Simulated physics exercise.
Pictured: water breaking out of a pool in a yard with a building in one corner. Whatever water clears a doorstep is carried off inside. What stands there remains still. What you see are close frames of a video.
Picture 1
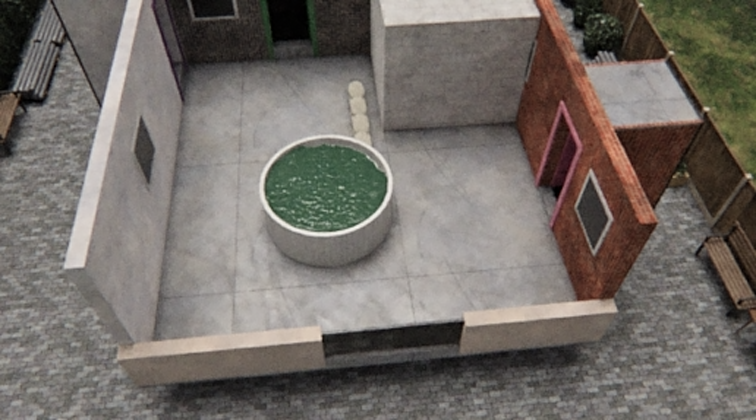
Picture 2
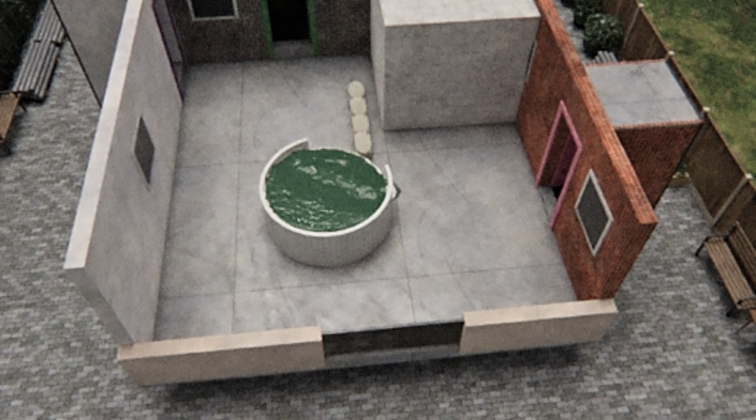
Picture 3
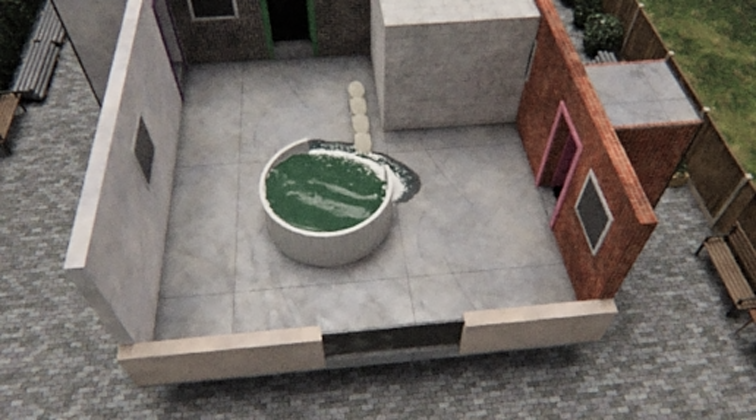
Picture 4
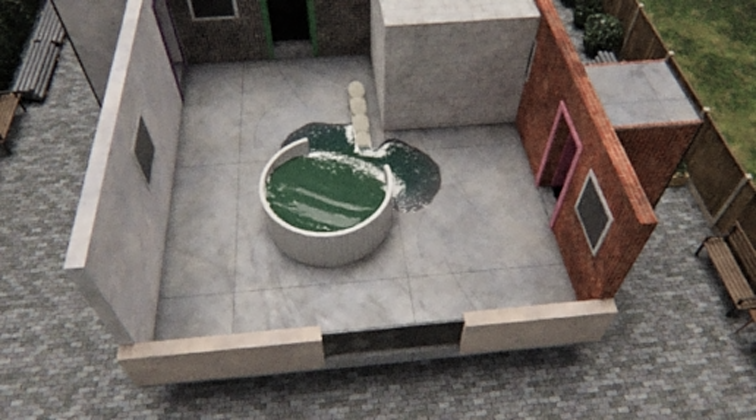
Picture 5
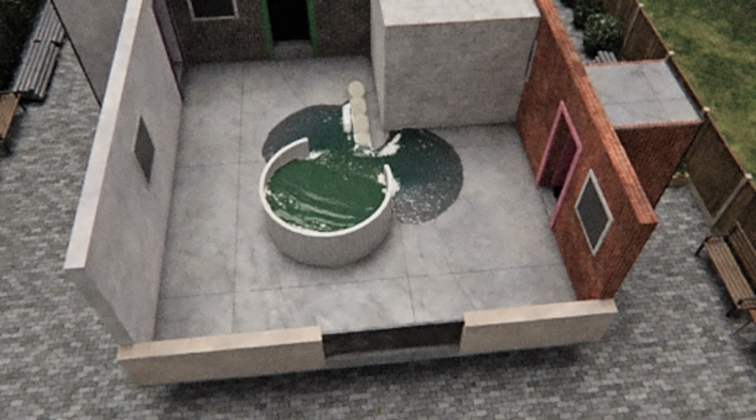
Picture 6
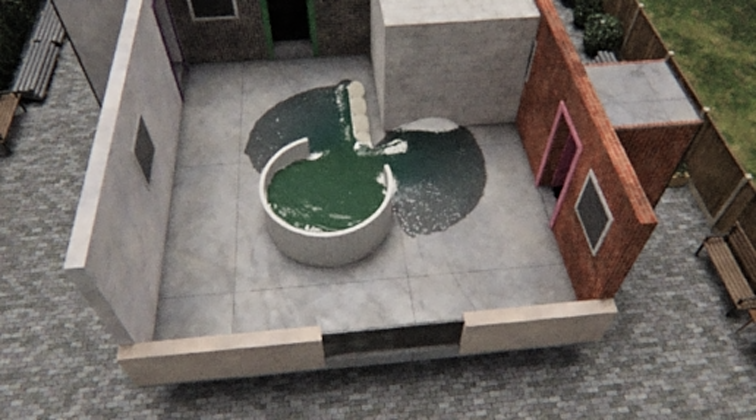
Green water bursts through the round pool's far side and spreads across the grey yard.
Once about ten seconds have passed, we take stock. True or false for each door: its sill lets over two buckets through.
The pink door true; the purple door false; the green door false.
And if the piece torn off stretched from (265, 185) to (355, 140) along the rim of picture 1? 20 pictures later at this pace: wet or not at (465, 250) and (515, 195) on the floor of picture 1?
Untouched; untouched.
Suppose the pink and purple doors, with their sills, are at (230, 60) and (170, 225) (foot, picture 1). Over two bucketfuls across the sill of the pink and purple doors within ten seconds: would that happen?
I'd say the pink door beats the mark and the purple door remains short of it.
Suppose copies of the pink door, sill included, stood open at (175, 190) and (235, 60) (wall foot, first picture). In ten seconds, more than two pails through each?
Going through them as given, the first one remains within the limit and the second one tops the limit.
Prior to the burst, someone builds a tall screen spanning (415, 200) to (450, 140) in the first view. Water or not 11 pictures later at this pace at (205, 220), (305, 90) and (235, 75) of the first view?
Untouched, soaked, soaked.
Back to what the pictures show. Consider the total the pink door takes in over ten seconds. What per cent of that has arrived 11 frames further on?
Near 5 per cent, give or take.
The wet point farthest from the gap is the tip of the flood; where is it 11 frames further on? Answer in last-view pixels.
Roughly at (188, 64).
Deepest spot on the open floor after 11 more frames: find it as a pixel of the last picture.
Somewhere close to (517, 138).
A moment on, water covers 35 % of the floor; the pink door wet at the sill, nothing in, the purple door not reached, the green door wet at the sill, nothing in.
Next, water covers 40 % of the floor; the pink door under two buckets in, the purple door not reached, the green door under two buckets in.
Then, water covers 60 % of the floor; the pink door under two buckets in, the purple door wet at the sill, nothing in, the green door under two buckets in.
Later, water covers 95 % of the floor; the pink door over two buckets in, the purple door under two buckets in, the green door under two buckets in.
In the end, water covers 100 % of the floor; the pink door over two buckets in, the purple door under two buckets in, the green door under two buckets in.
